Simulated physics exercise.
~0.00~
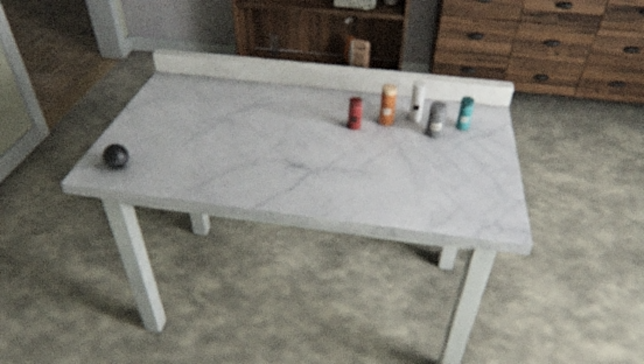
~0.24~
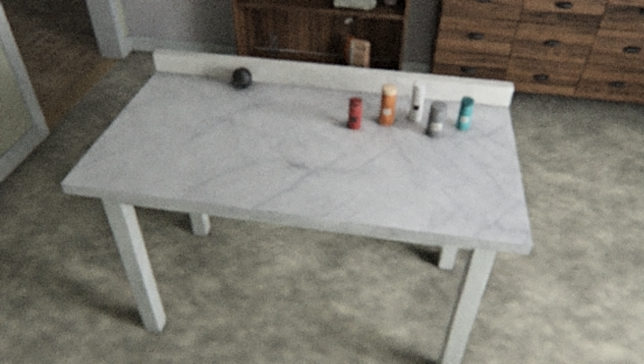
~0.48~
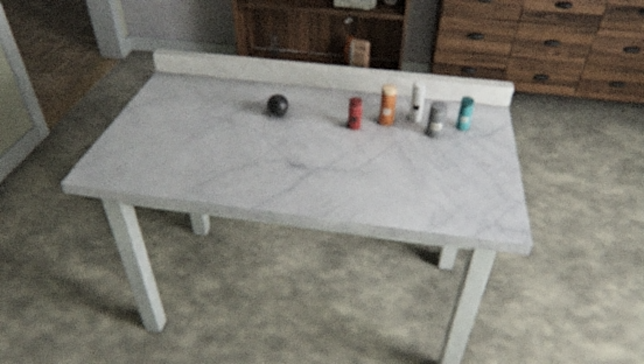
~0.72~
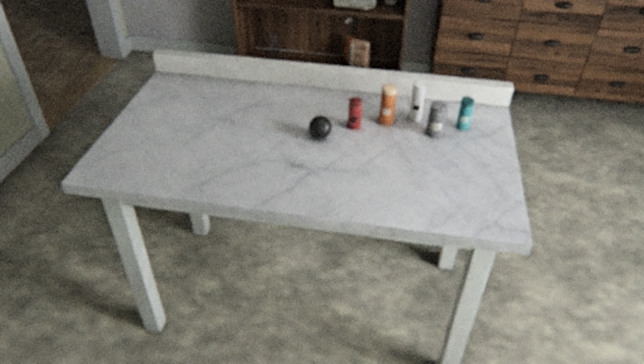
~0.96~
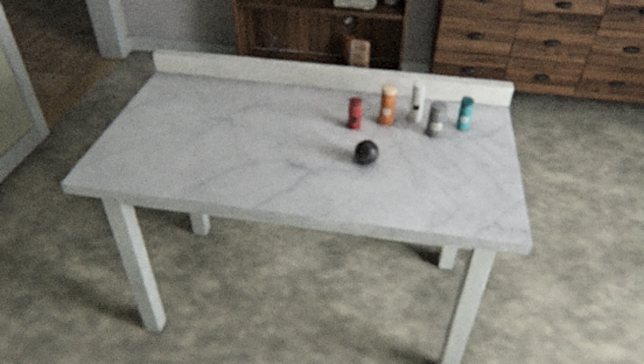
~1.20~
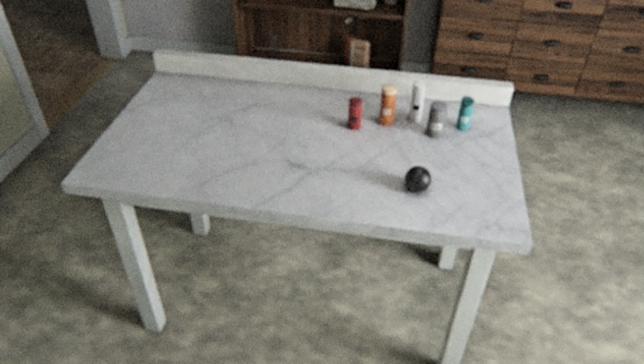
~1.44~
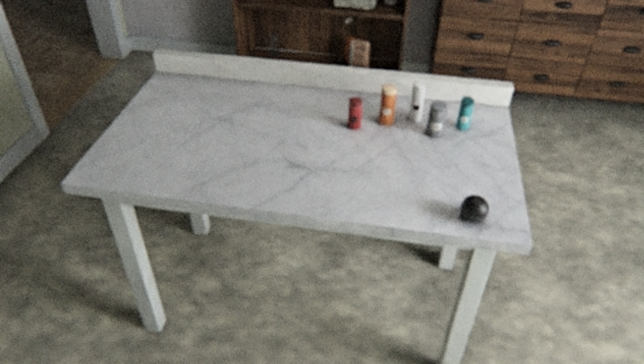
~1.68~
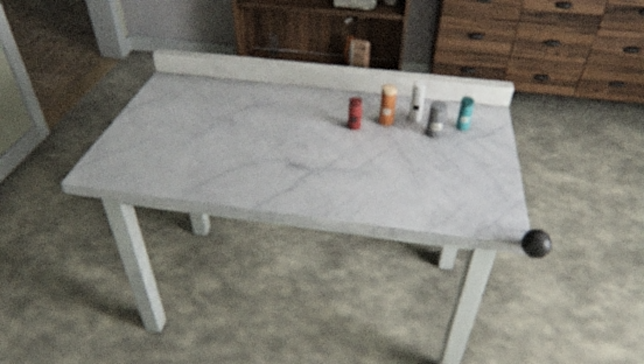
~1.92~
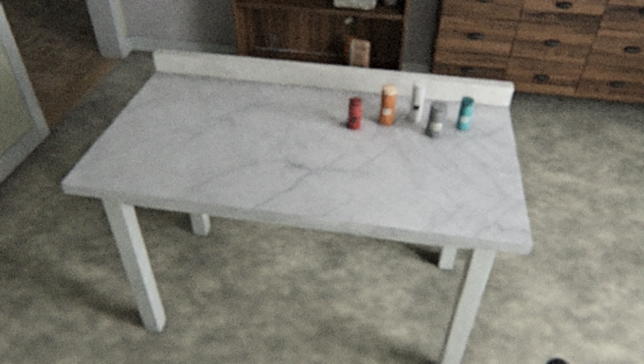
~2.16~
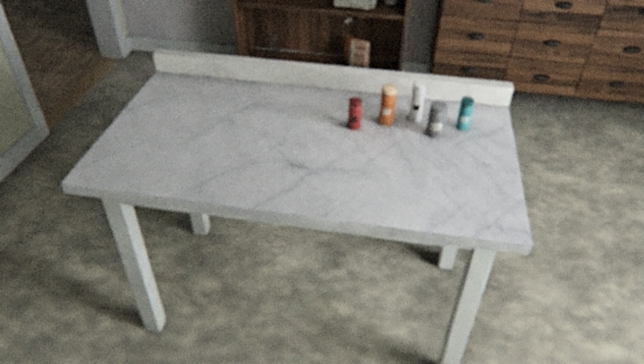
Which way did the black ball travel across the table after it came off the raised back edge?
It moved to the right, coming toward the front of the table as it went.
